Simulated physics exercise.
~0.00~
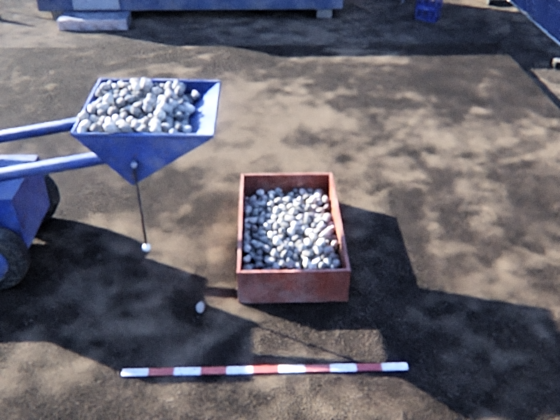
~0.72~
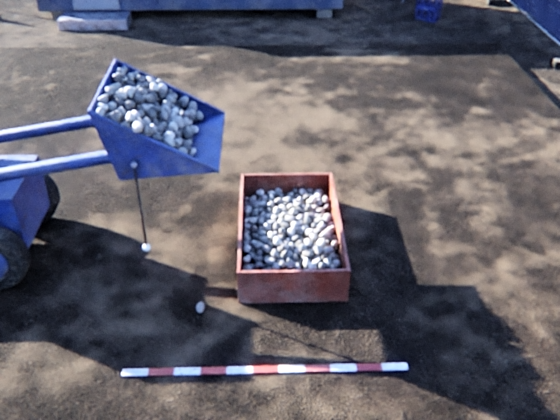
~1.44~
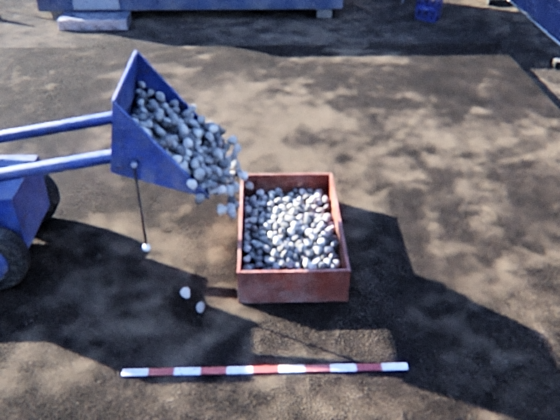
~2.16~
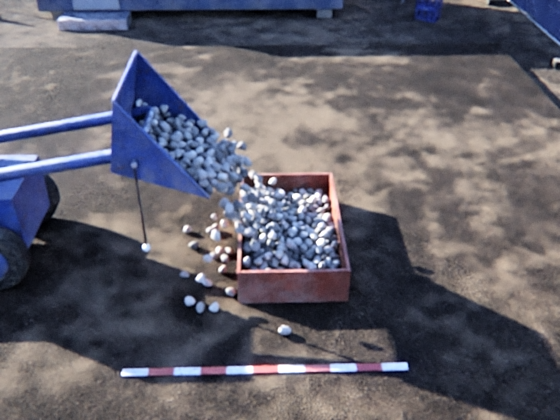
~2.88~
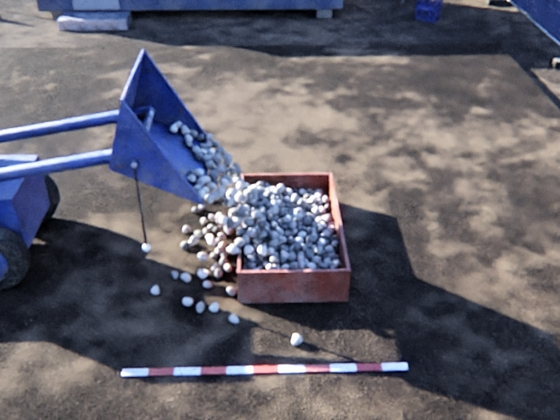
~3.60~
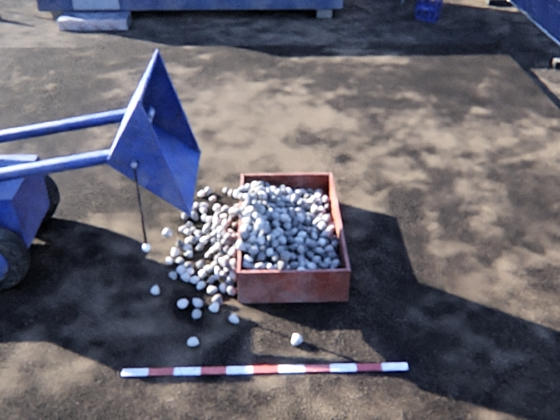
A blue loader bucket tipping rounded stones into an already filled reddish bin, many spilling onto the ground at its left side.
